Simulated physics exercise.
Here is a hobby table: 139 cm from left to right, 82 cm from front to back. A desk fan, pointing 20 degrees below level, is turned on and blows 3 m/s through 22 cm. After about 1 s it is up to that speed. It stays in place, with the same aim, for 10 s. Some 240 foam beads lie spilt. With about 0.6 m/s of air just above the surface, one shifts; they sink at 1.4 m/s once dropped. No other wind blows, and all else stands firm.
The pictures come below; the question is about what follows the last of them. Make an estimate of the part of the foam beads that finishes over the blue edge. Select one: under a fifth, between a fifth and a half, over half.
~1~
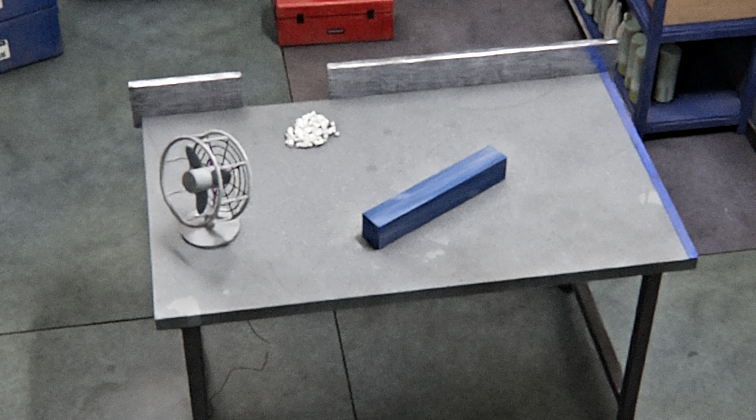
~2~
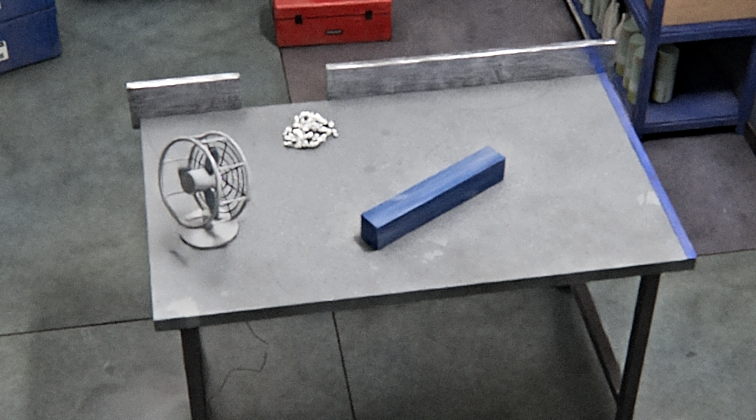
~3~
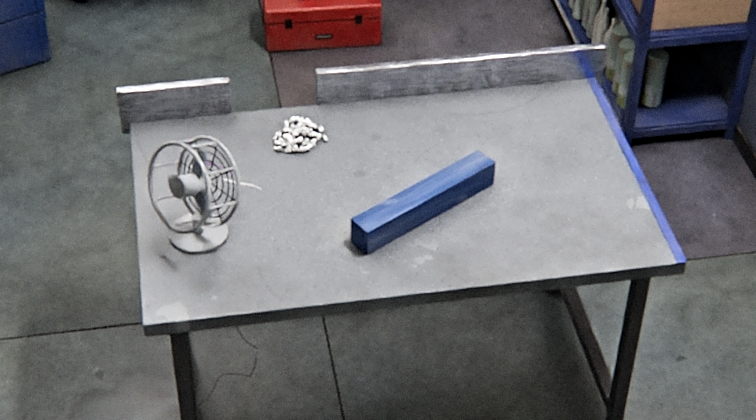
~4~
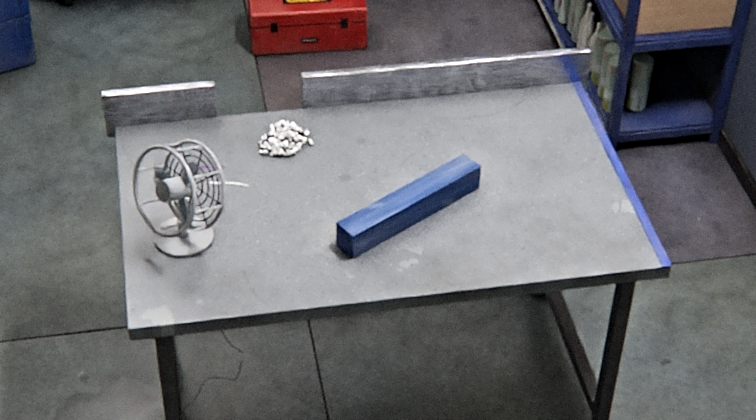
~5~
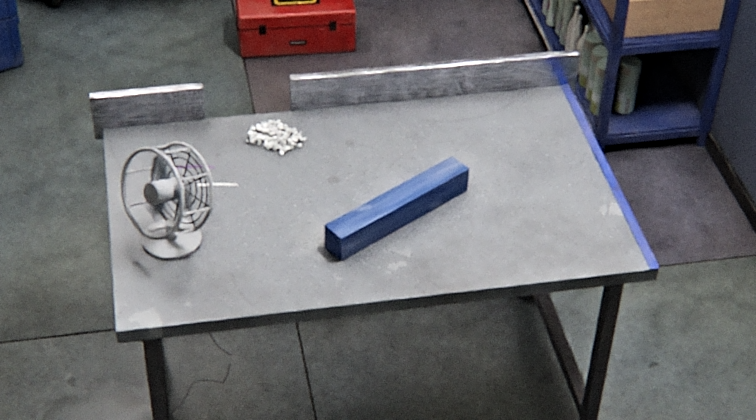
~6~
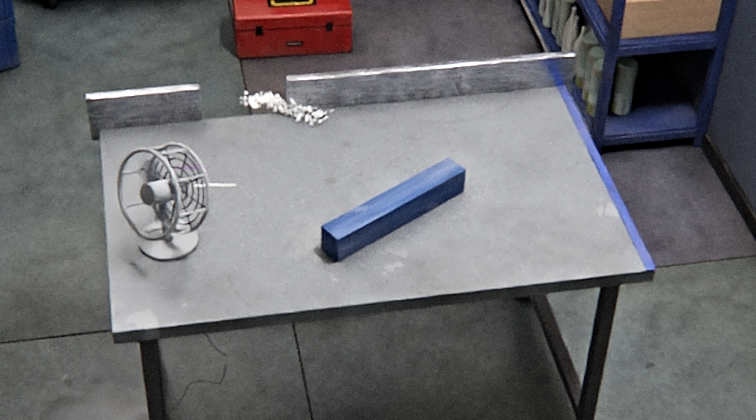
I would select from a fifth to a half.
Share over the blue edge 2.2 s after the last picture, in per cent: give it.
About 30 %.
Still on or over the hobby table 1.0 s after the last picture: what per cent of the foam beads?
Close to 0 in a hundred are still there at that time.
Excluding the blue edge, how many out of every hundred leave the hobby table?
Close to 70 % of them.
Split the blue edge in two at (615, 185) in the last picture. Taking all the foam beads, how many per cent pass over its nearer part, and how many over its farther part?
Roughly 0 per cent nearer, roughly 30 per cent farther.
Then, 1.0 s after the last picture, 1 % are on the move or not yet settled, 32 % are over the blue edge.
Then, 2.2 s after the last picture, 0 % are on the move or not yet settled, 33 % are over the blue edge.
Then, 4.6 s after the last picture, 0 % are on the move or not yet settled, 33 % are over the blue edge.
Then, 9.1 s after the last picture, at the end, 33 % are over the blue edge.
